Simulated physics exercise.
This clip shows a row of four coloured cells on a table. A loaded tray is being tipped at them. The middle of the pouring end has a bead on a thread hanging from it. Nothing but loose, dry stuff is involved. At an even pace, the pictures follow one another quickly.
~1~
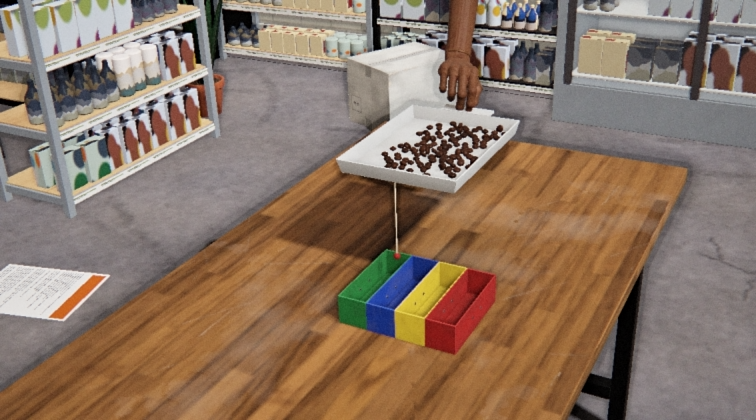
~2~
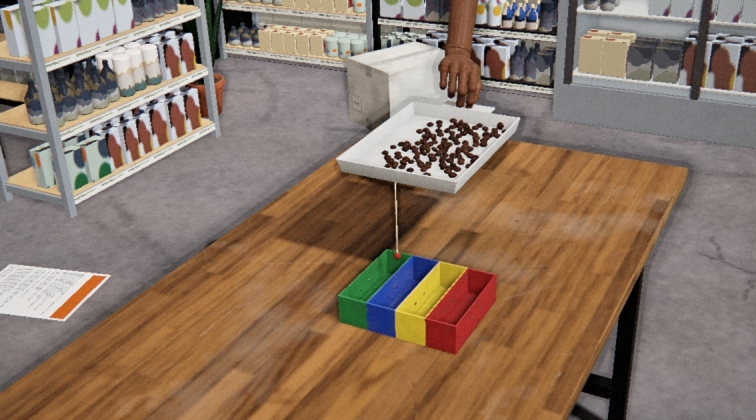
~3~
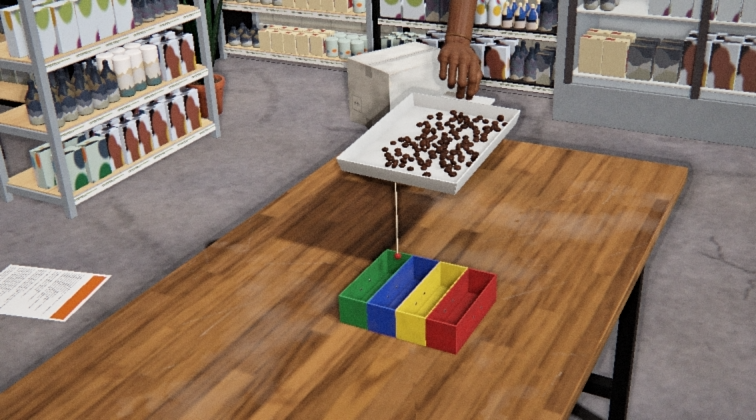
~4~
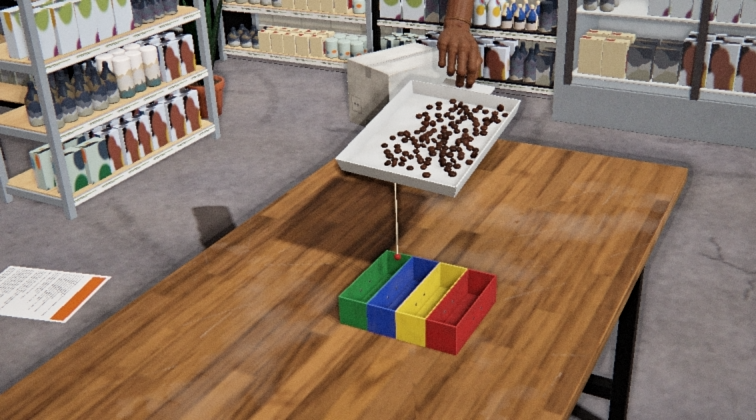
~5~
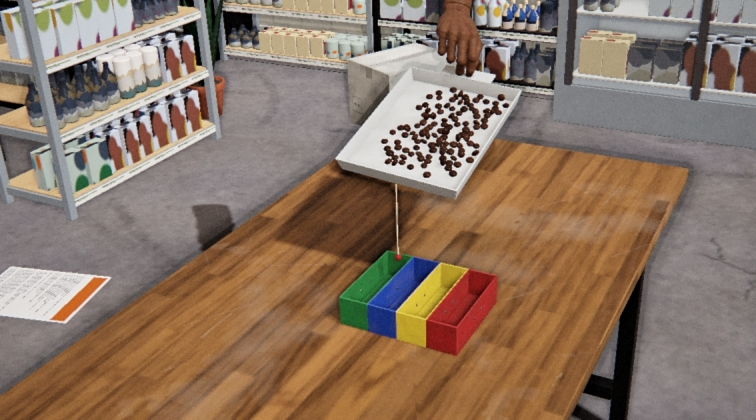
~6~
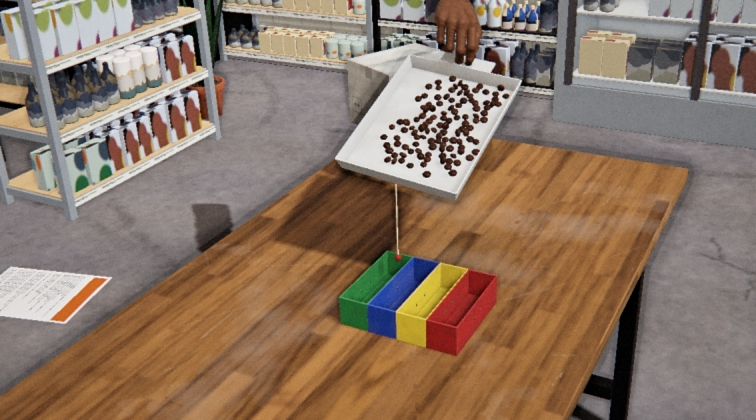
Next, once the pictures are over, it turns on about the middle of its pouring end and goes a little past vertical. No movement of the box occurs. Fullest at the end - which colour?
Yellow cell.
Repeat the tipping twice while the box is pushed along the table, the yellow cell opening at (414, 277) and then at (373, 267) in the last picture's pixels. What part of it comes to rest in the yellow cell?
It would be near 20 per cent first and near 0 per cent second.
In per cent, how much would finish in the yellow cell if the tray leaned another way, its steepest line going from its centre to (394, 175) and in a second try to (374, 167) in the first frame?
For the first it's near 10 %, for the second near 0 %.
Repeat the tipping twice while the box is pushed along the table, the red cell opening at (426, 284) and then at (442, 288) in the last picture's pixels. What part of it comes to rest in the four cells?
The first gives 60 %, the second 90 %.
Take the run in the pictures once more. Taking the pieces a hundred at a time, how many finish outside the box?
I'd say roughly 0 per cent of the load.
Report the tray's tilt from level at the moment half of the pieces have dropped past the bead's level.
Angle reached: About 95°.
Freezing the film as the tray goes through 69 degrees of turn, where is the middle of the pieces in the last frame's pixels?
The middle of the load sits near (435, 183).
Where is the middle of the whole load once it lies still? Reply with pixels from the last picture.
Last view, resting centre - approx. (429, 315).
Just after the last frame, tray tipped steeply; almost all on the tray; about a tenth falling or outside the box.
A moment on, tray tipped past a quarter turn; roughly a quarter on the tray; roughly a third in the yellow cell; about a tenth in the red cell; about a tenth in the blue cell; just a few in the green cell; roughly a quarter falling or outside the box.
Further on, tray tipped past a quarter turn; roughly two thirds in the yellow cell; roughly a quarter in the blue cell; about a tenth in the red cell; about a tenth in the green cell; just a few falling or outside the box.
When it is over, tray tipped past a quarter turn; roughly two thirds in the yellow cell; roughly a quarter in the blue cell; about a tenth in the red cell; about a tenth in the green cell; just a few outside the box.
